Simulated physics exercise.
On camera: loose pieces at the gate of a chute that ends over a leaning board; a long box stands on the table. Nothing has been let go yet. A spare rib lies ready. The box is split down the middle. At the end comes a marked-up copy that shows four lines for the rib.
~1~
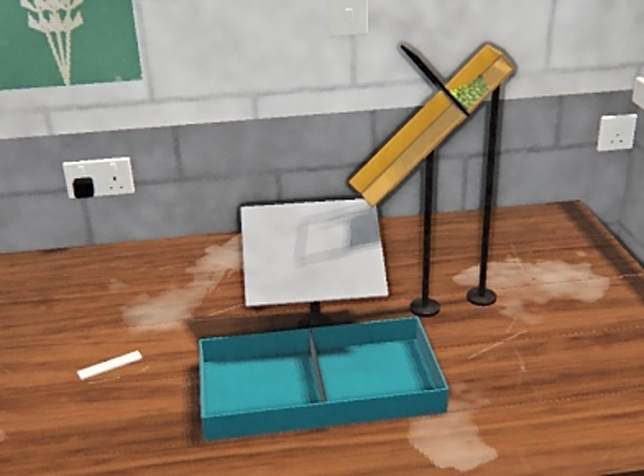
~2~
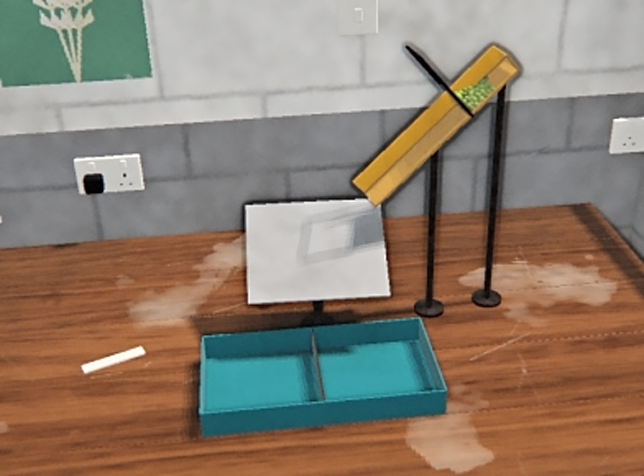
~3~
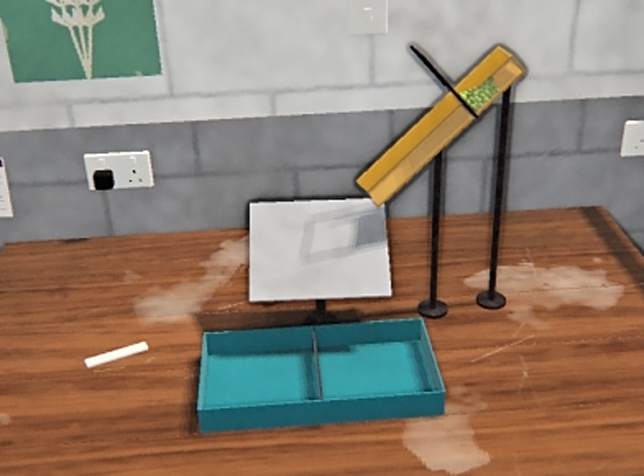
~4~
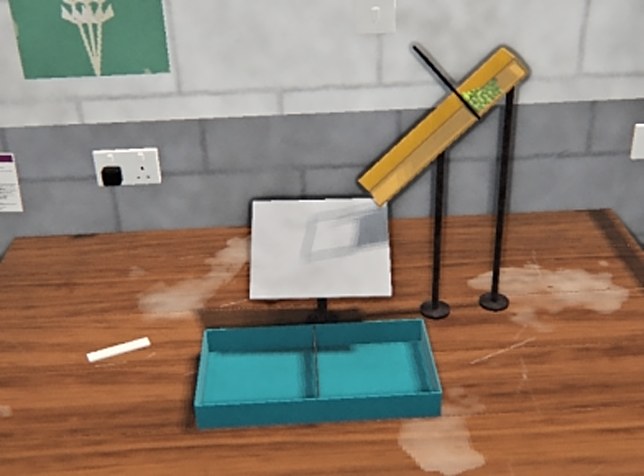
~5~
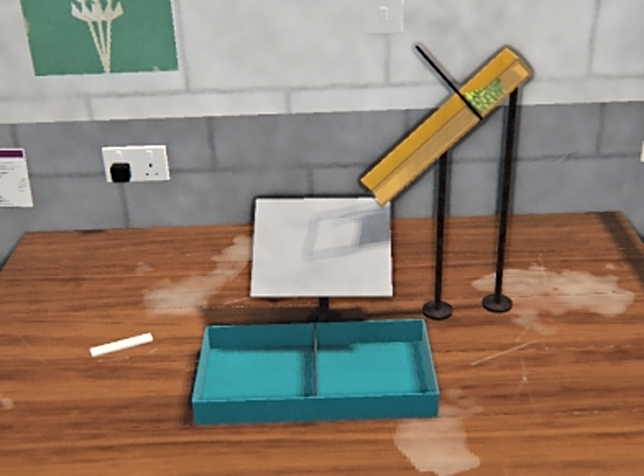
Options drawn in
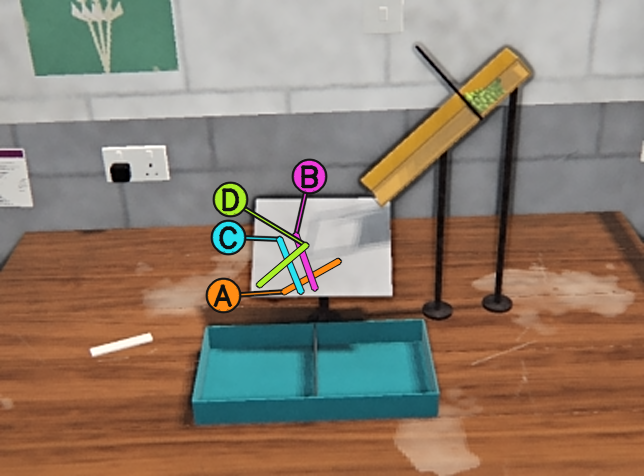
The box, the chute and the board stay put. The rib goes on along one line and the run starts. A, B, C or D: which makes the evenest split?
C.
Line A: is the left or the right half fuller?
Left.
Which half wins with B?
Right.
On the marked copy, line A from (338, 261) to (284, 291); line B from (295, 235) to (314, 288); line C from (279, 239) to (300, 291); line D from (305, 245) to (259, 284).
For line A, of what is caught, almost all in the left half, about a tenth in the right.
For line B, of what is caught, about a tenth in the left half, the larger part in the right.
For line C, of what is caught, roughly half in the left half, roughly half in the right.
For line D, of what is caught, the larger part in the left half, about a tenth in the right.
